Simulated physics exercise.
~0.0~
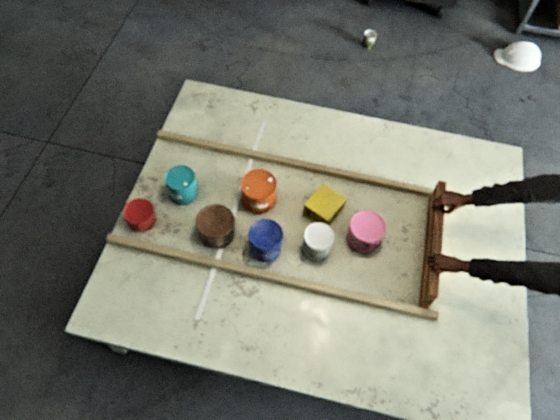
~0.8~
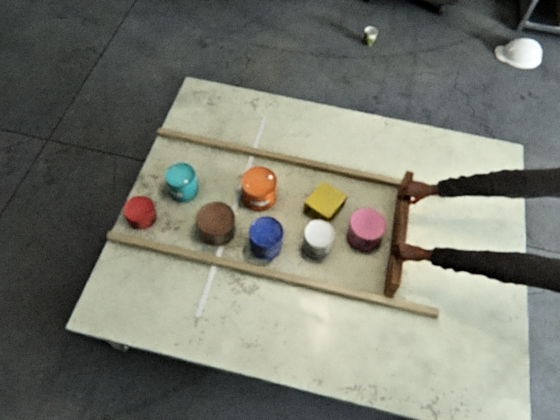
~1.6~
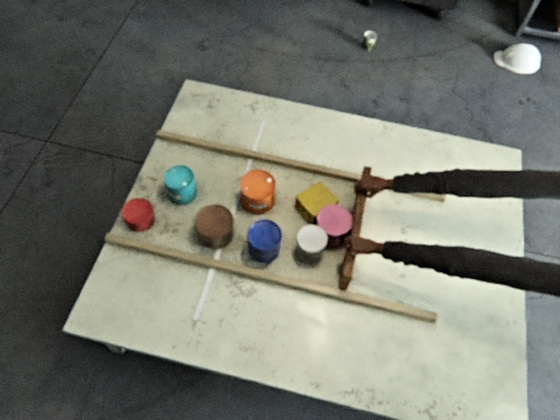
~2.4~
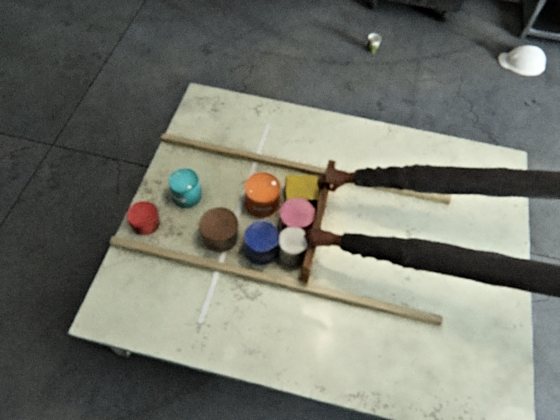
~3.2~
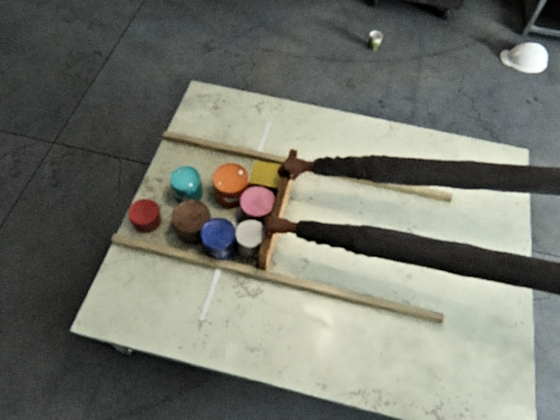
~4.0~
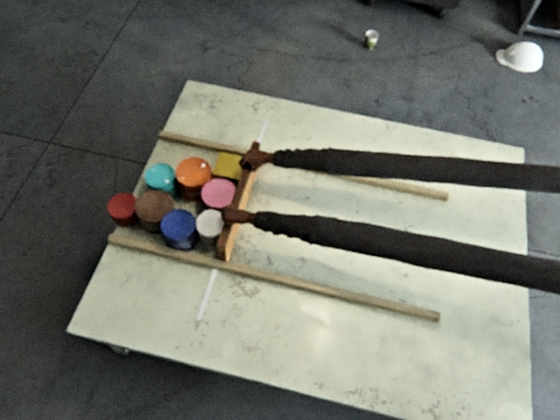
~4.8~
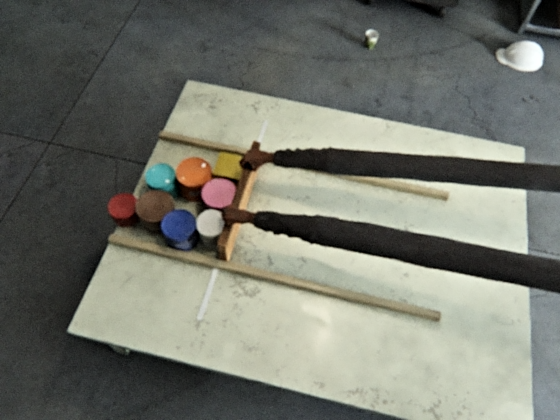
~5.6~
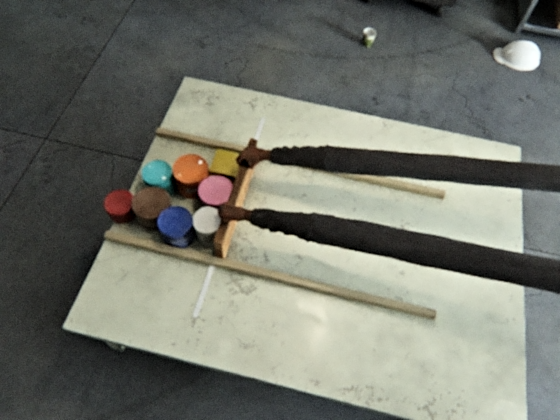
On a pale raised deck, two dark arms pushing a plank left, bunching colourful pails and a yellow crate, all staying on.
